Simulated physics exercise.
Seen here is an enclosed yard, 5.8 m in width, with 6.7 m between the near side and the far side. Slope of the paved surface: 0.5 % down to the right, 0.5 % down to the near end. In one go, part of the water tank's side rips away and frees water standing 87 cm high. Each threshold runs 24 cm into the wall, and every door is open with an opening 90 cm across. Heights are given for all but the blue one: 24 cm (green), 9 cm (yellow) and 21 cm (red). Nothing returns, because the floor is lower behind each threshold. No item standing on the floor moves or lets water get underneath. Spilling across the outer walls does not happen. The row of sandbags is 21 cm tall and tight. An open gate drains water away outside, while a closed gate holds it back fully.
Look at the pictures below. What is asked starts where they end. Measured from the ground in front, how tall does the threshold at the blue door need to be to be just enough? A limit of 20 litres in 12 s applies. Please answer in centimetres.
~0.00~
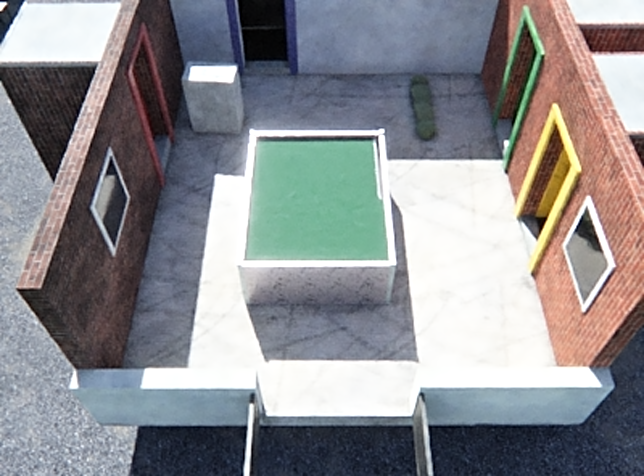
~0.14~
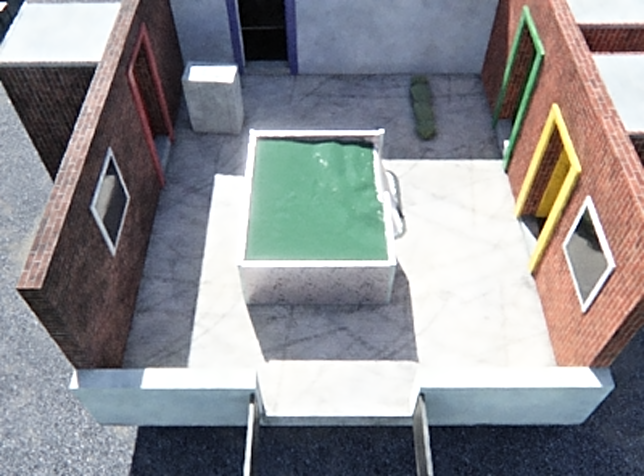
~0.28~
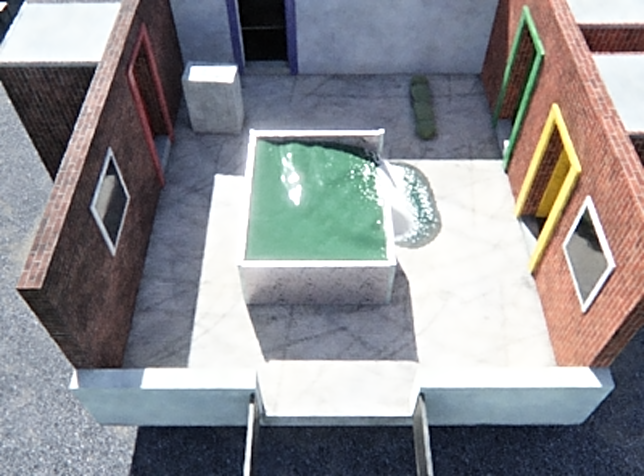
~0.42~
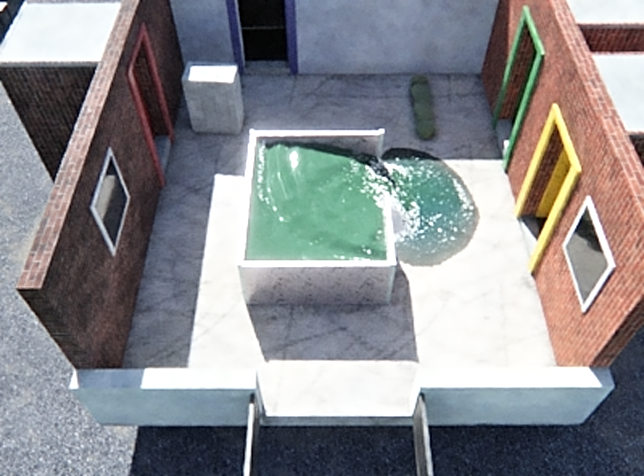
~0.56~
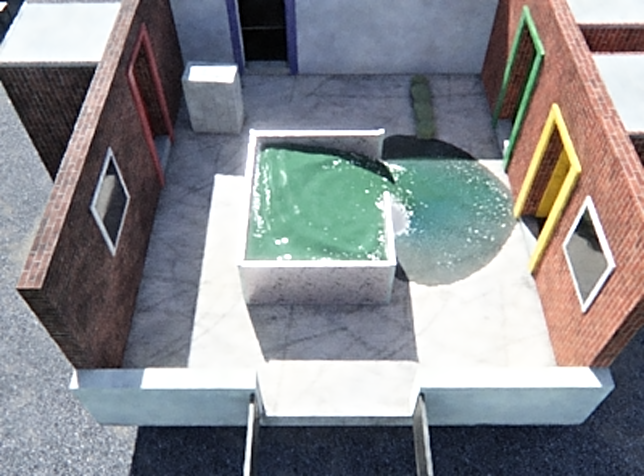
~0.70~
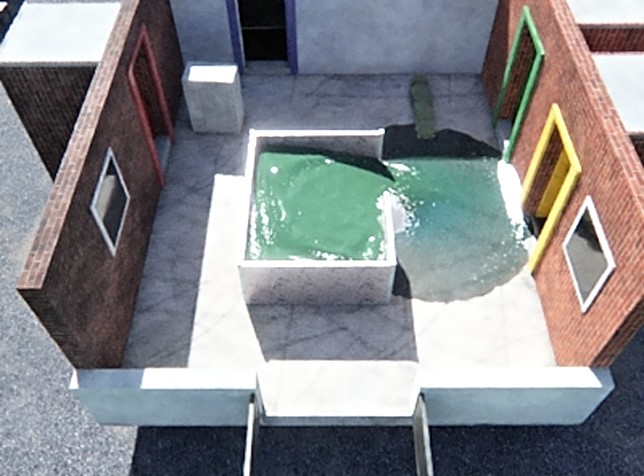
It needs to be about 7.5 cm tall.
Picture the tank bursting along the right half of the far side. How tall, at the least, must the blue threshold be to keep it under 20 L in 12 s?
If so: Around 22 cm.
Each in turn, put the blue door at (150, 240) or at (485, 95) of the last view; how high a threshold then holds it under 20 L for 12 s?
Minimums: Roughly 8.0 cm and 28 cm.
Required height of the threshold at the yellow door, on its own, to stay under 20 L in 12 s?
For yellow, a step near 37 cm.
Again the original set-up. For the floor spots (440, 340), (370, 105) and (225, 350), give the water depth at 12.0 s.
Some 8, 5 and 12 cm.
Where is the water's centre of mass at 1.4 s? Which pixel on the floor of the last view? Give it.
Near (367, 218).
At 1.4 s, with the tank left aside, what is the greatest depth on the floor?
About 52 cm at most.
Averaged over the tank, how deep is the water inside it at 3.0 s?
Around 36 centimetres.
After 1.4 s water covers 25 % of the floor, deepest (52 cm) near (512, 198); it has not reached the blue door.
After 3.0 s water covers 45 % of the floor, deepest (41 cm) near (452, 74); 2 cm at the blue door, 0 litres in over its 13 cm threshold.
After 12.0 s water covers 95 % of the floor, deepest (14 cm) near (245, 224); 9 cm at the blue door, 0 litres in over its 13 cm threshold.
At the blue door as built, the water arrived by 3.0 s and peaked near 14 cm at 8.2 s.
With a threshold of 6.5 cm, 31 litres would have come in within the 12 s; with 9 cm, 9 litres. So under 20 litres takes about 7.5 cm.
